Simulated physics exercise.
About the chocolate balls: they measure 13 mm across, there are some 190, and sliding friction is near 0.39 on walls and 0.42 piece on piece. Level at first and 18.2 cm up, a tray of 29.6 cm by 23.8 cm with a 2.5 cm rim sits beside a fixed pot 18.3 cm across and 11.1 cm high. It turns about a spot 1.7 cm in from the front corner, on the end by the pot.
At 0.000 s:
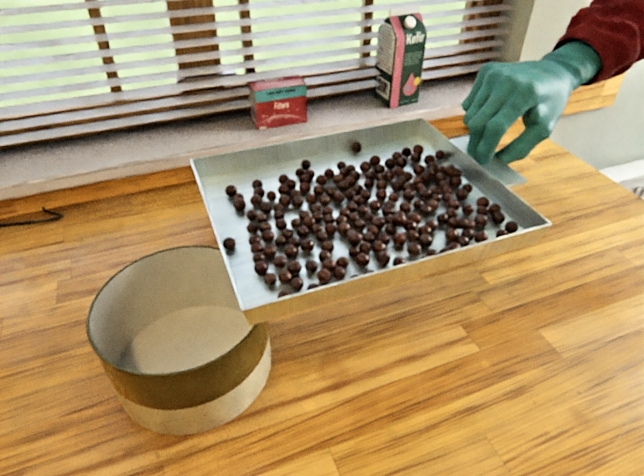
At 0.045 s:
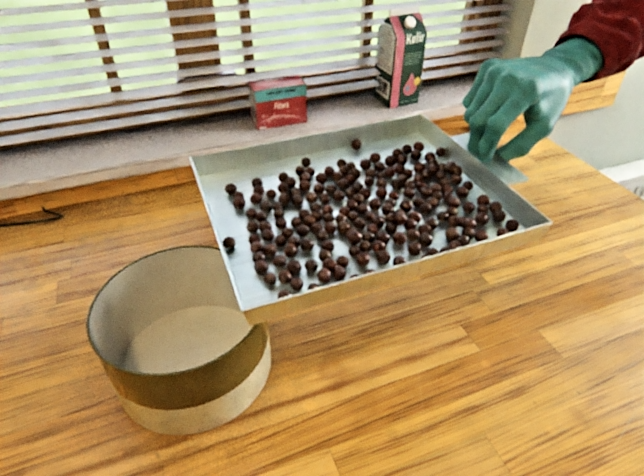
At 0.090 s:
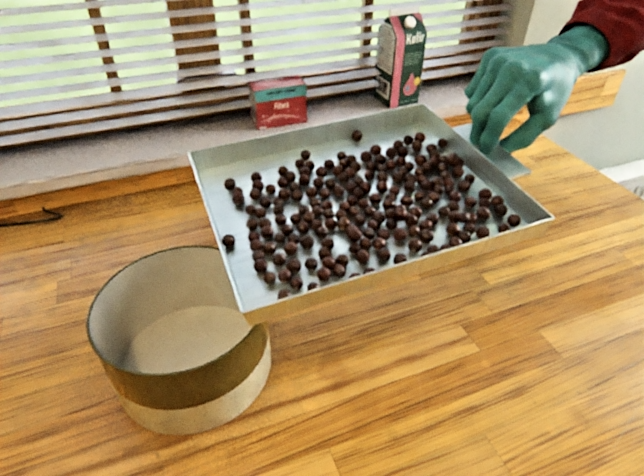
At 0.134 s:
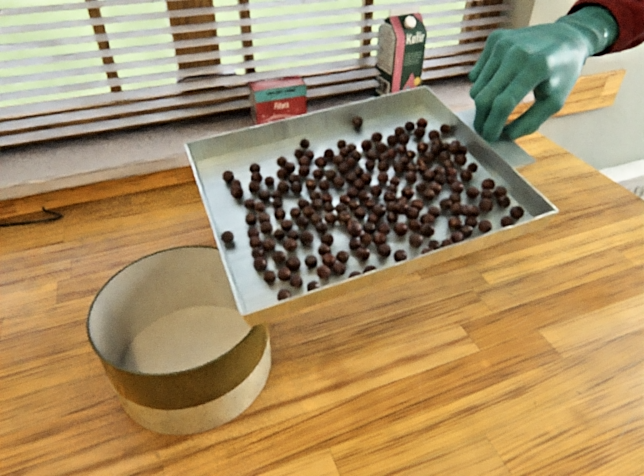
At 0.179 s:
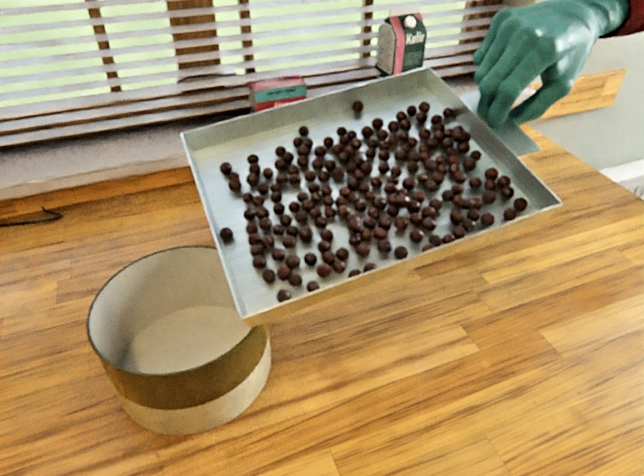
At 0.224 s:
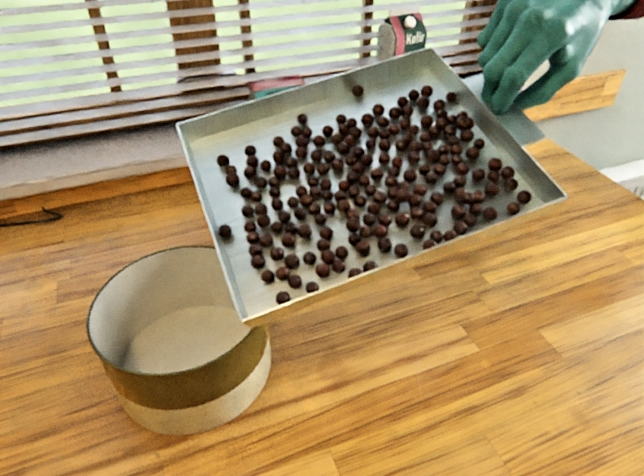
A shallow silver tray scattered with dark brown chocolate balls sits above a wooden countertop, seen from above at an angle, beneath a window with white slatted blinds. A green-gloved hand with a dark red sleeve is at its right end, an open round tan-and-brown pot stands at left, and two cartons sit behind. The tray's right end rises, tilting it gently leftward, while the balls barely shift and the camera stays still.
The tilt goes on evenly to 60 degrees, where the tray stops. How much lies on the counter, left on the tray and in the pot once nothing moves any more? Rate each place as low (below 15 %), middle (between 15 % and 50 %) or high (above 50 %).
Ratings: Counter low; left on the tray high; pot low.
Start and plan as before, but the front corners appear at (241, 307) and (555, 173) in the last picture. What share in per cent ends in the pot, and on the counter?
Pot: 0, counter: 5.
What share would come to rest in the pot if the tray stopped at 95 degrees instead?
Share in the pot: Around 0 %.
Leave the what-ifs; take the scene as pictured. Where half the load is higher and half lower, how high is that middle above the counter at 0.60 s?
About 28 centimetres.
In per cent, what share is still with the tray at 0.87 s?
Close to 100 in a hundred parts of the load.
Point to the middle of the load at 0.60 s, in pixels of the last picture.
I'd put it close to (342, 199).
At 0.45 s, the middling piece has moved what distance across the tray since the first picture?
By then it sits near 4 cm from where it began.
Then, at 0.45 s, tilt 39 degrees; the tray holds 100 %, the pot 0 %.
After 0.60 s, tilt 54 degrees; the tray holds 100 %, the pot 0 %.
After 0.87 s, tilt 60 degrees; the tray holds 100 %, the pot 0 %.
At rest (2.0 s), counter 5 %, tray 95 %, pot 0 %.
